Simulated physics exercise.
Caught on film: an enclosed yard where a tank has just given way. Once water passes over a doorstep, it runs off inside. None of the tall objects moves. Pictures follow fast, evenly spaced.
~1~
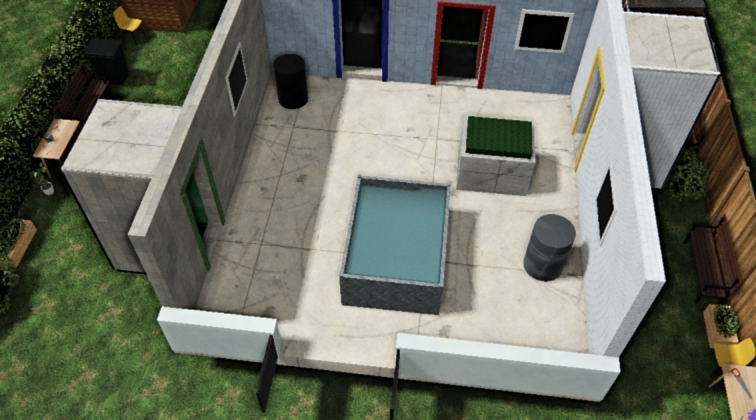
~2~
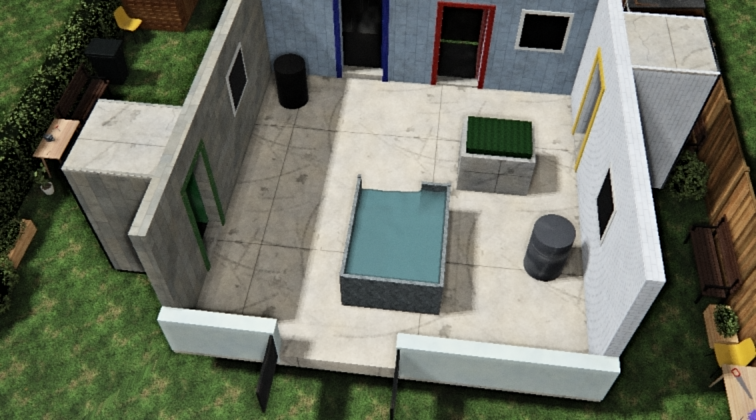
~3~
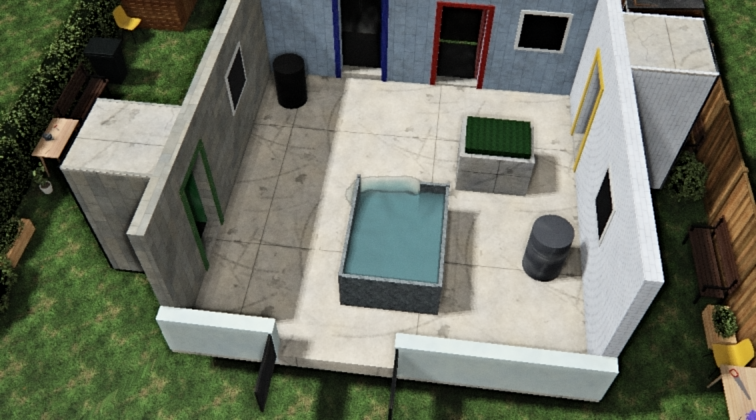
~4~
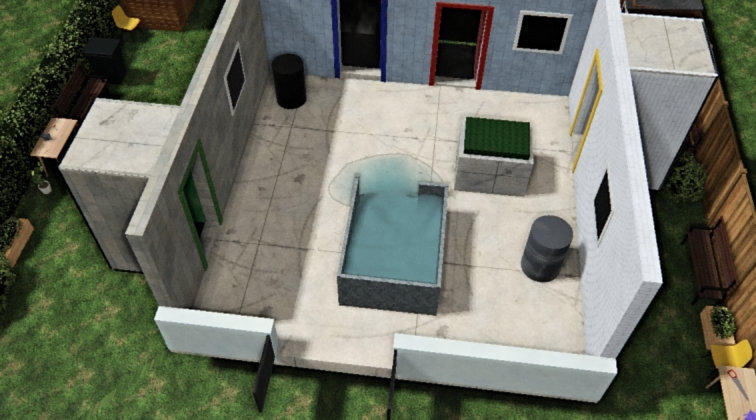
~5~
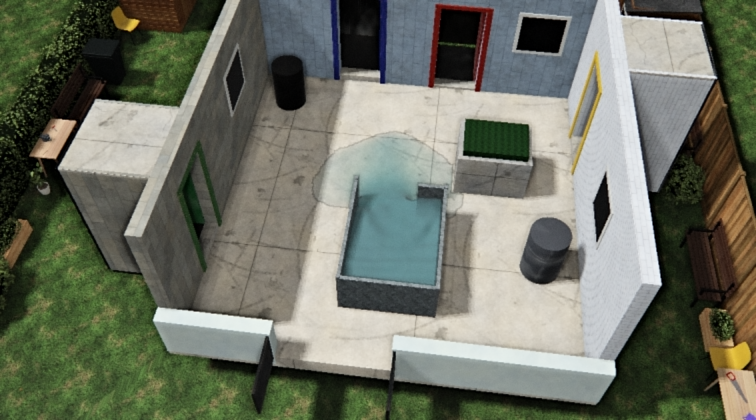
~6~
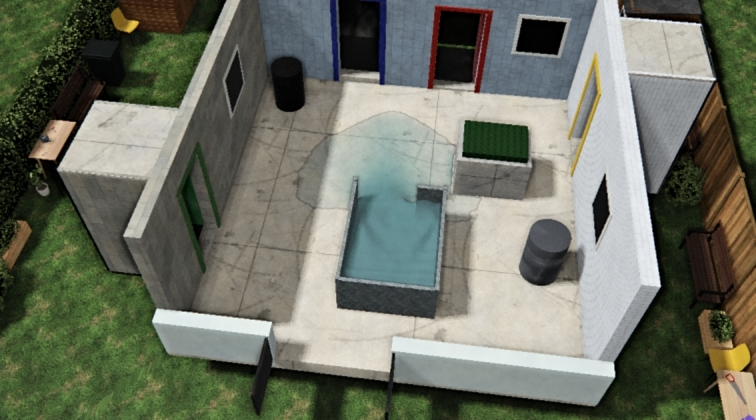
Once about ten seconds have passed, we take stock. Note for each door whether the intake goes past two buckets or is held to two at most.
My prediction: The yellow door is going to stay inside the allowance; the red door is going to overshoot the allowance; the blue door is going to overshoot the allowance; the green door is going to stay inside the allowance.
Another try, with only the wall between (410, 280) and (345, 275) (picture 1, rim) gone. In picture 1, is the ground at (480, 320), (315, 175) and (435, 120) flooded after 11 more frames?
Submerged, untouched, untouched.
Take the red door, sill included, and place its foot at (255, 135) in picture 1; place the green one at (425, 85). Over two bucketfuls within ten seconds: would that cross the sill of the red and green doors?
After that, the red door tops the limit and the green door tops the limit.
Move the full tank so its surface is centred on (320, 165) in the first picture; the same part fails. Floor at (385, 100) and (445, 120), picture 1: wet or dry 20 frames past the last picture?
The first spot is inundated, the second inundated.
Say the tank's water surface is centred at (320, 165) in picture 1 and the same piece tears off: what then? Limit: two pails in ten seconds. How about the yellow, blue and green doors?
Yellow exceeds it; blue exceeds it; green stays within it.
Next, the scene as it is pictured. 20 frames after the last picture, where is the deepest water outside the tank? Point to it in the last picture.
Deepest spot: Around (269, 76).
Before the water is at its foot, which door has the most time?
My answer: The one in green.
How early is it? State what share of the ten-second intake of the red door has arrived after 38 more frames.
About 95 %.
A moment on, water covers 35 % of the floor; the yellow door not reached, the red door under two buckets in, the blue door under two buckets in, the green door not reached.
Next, water covers 40 % of the floor; the yellow door not reached, the red door far over two buckets in, the blue door over two buckets in, the green door not reached.
Then, water covers 45 % of the floor; the yellow door wet at the sill, nothing in, the red door far over two buckets in, the blue door far over two buckets in, the green door not reached.
Later, water covers 75 % of the floor; the yellow door wet at the sill, nothing in, the red door far over two buckets in, the blue door far over two buckets in, the green door wet at the sill, nothing in.
In the end, water covers 95 % of the floor; the yellow door wet at the sill, nothing in, the red door far over two buckets in, the blue door far over two buckets in, the green door wet at the sill, nothing in.
